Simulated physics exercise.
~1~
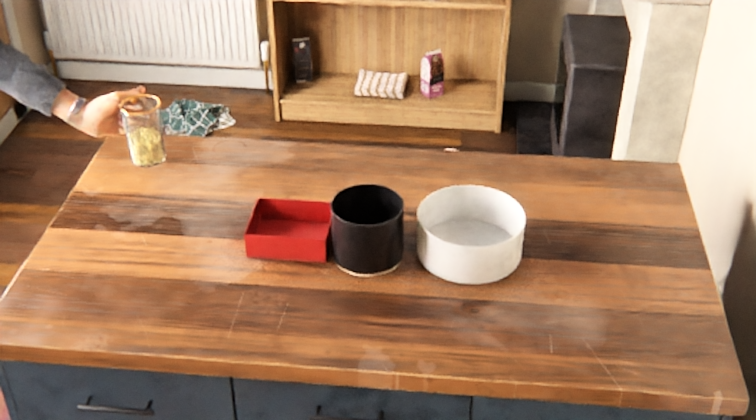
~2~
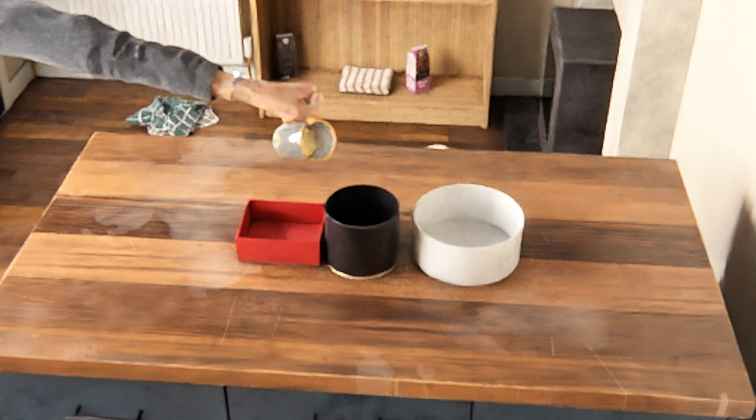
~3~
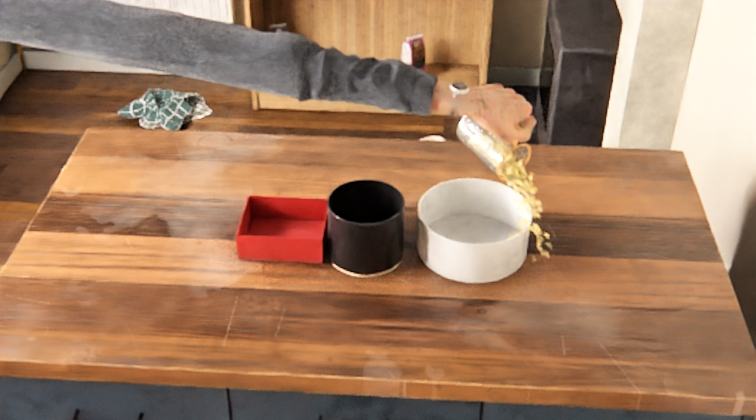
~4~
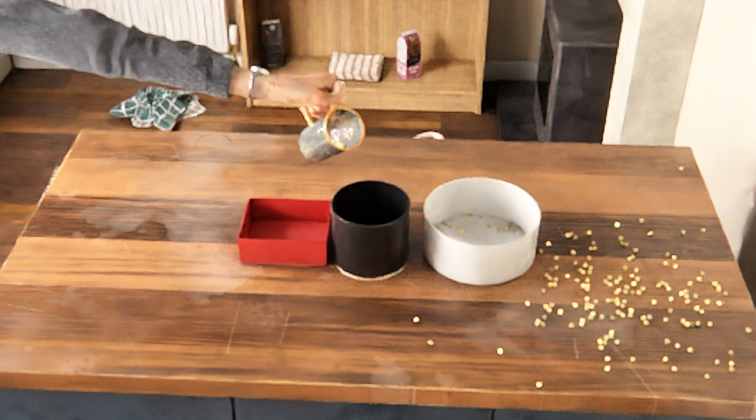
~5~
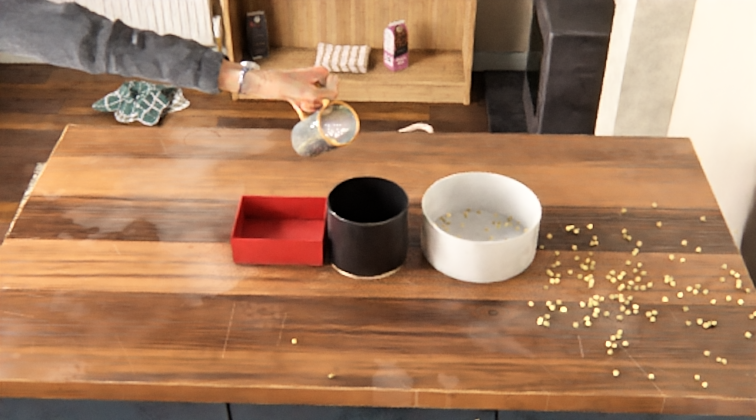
The clip opens on a wooden table holding a red tin, a black pot and a white pot in a row, while a hand at the far left holds a clear cup of small yellow pieces upright. The arm carries the cup to the right behind the containers, tipping it onto its side. Near the white pot's right edge, the pieces pour out, some landing in the pot and many spilling onto the table. The hand then draws the cup back left and turns it partway up. It ends held there, still leaning, with yellow pieces scattered across the table's right side.
